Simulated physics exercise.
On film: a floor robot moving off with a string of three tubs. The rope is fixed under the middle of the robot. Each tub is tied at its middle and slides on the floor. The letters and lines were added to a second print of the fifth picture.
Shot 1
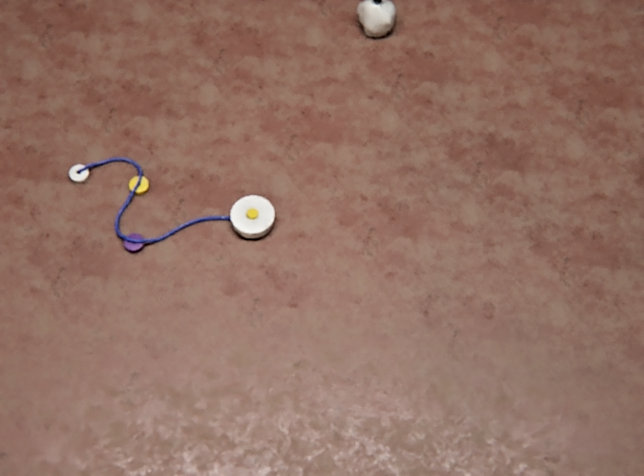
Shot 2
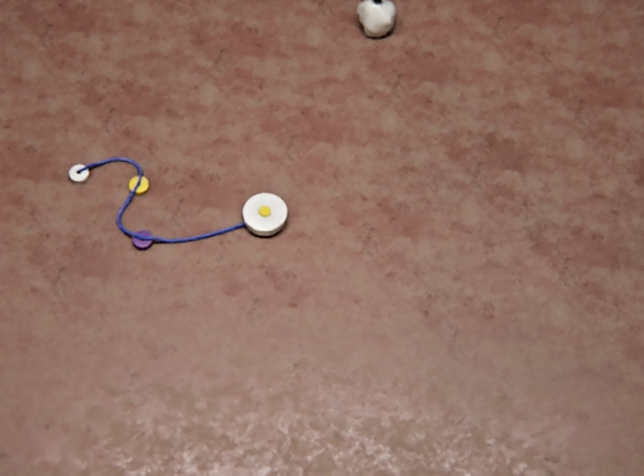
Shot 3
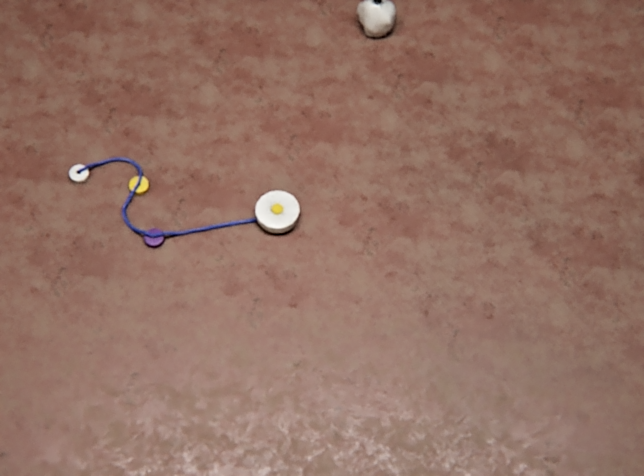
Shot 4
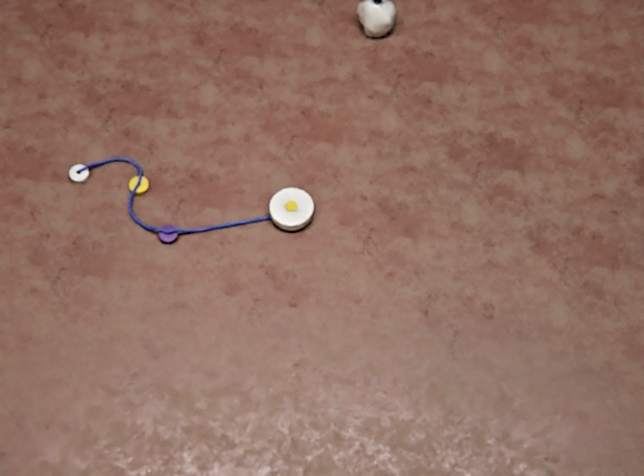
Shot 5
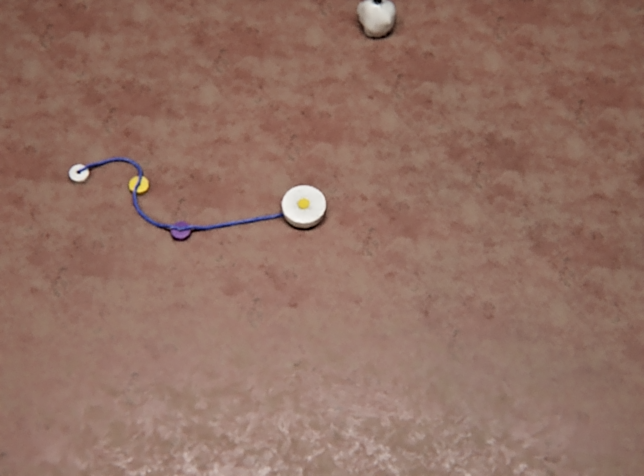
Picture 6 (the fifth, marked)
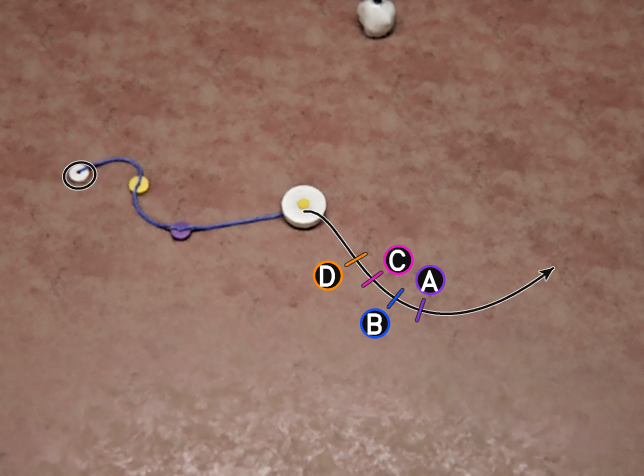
White round robot sliding slowly right across a mottled floor, drawing a blue cord and purple tub along while yellow and white tubs stay still.
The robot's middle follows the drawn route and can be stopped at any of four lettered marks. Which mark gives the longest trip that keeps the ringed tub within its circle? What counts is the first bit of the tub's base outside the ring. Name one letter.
At D, and not beyond.
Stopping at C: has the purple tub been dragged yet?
Yes.
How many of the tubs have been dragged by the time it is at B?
Three.
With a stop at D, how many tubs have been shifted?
By then, two.
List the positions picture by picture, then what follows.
In the first frame, yellow tub (139, 185); purple tub (134, 243); robot (253, 218).
In the second frame, robot (265, 215); purple tub (143, 240); white tub (79, 174).
In the third frame, robot (278, 213); purple tub (154, 238); white tub (79, 174).
In the fourth frame, robot (292, 210); purple tub (168, 234); white tub (79, 174).
In the fifth frame, robot (304, 208); purple tub (181, 231); white tub (79, 174); yellow tub (139, 185).
On the marked copy, A at (420, 310); B at (395, 298); C at (372, 279); D at (356, 259); the ring at (80, 175); the route from (304, 212) via (415, 309) to (553, 268).
With D. Early on, robot (327, 218); white tub (79, 174); yellow tub (139, 185); purple tub (202, 225).
Further on, robot (343, 238); white tub (79, 174); yellow tub (149, 189); purple tub (221, 217).
At the end, robot (356, 256); white tub (79, 174); yellow tub (165, 194); purple tub (239, 218); the ringed tub at the far end is still in its ring.
As for the rest, A drags the last tub to (150, 194); B drags the last tub to (126, 187); C drags the last tub to (100, 179).
